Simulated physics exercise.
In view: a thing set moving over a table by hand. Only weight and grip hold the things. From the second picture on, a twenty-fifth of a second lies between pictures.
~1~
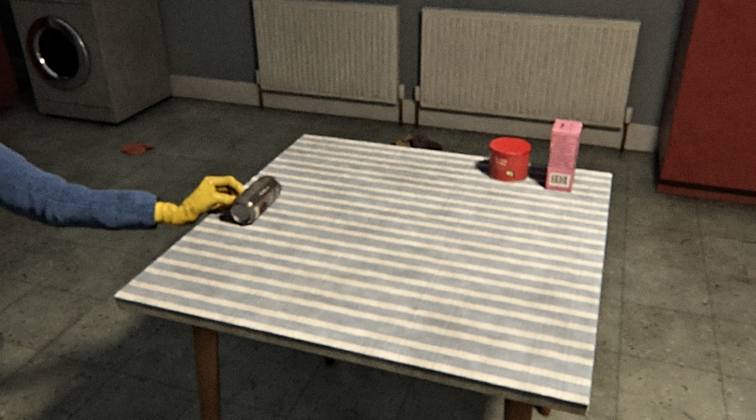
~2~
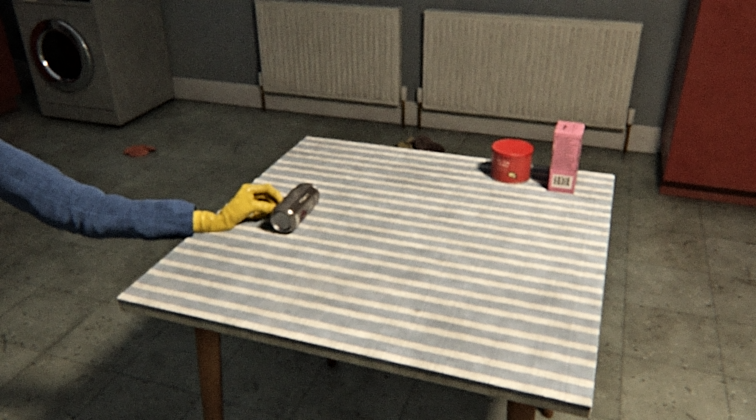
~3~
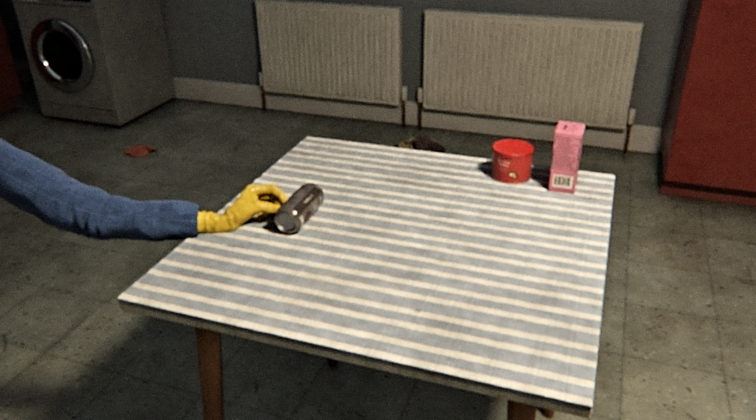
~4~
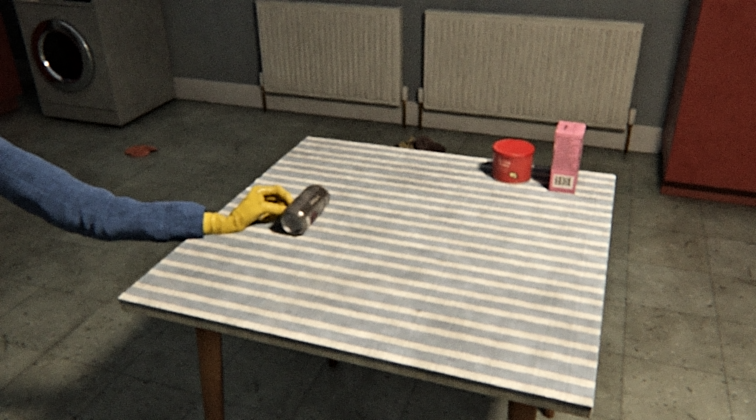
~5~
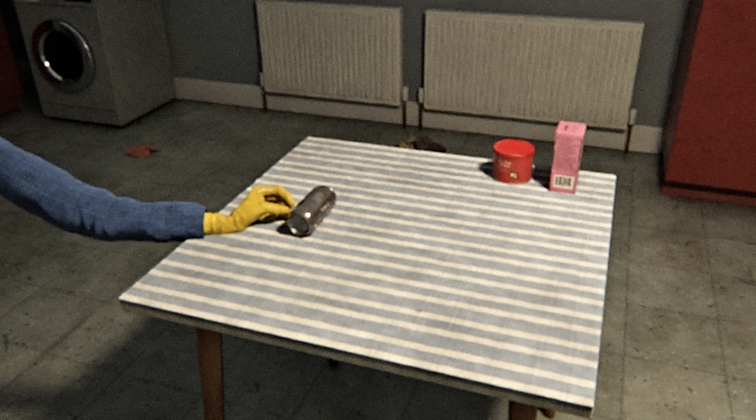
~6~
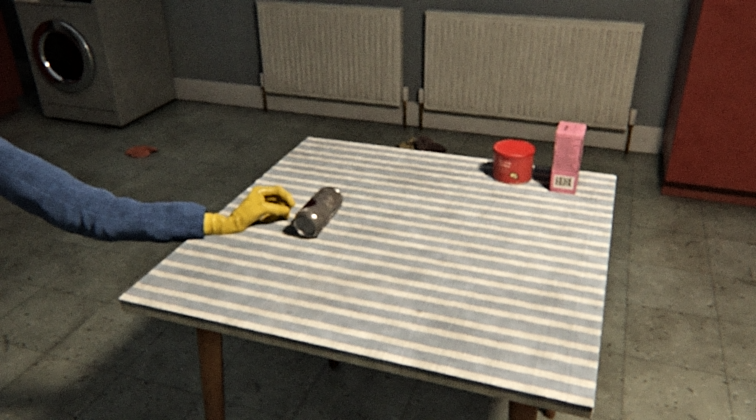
At the start, a yellow-gloved hand in a blue sleeve touches a grey can lying on a striped table, with a red tub and pink carton behind. The hand pushes the can to the right, then stays nearly still as the can rolls a little farther right, away from the fingers.
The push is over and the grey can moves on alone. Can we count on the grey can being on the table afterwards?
The grey can is still on the table.
Then, 0.20 s after the last picture, grey can rolled about its own width near (347, 216).
Then, 0.40 s after the last picture, grey can rolled well along near (370, 220).
Then, 0.80 s after the last picture, grey can rolled well along near (400, 225).
At rest, moved from the start, grey can. Seen from the same camera at the end, grey can near (409, 226).
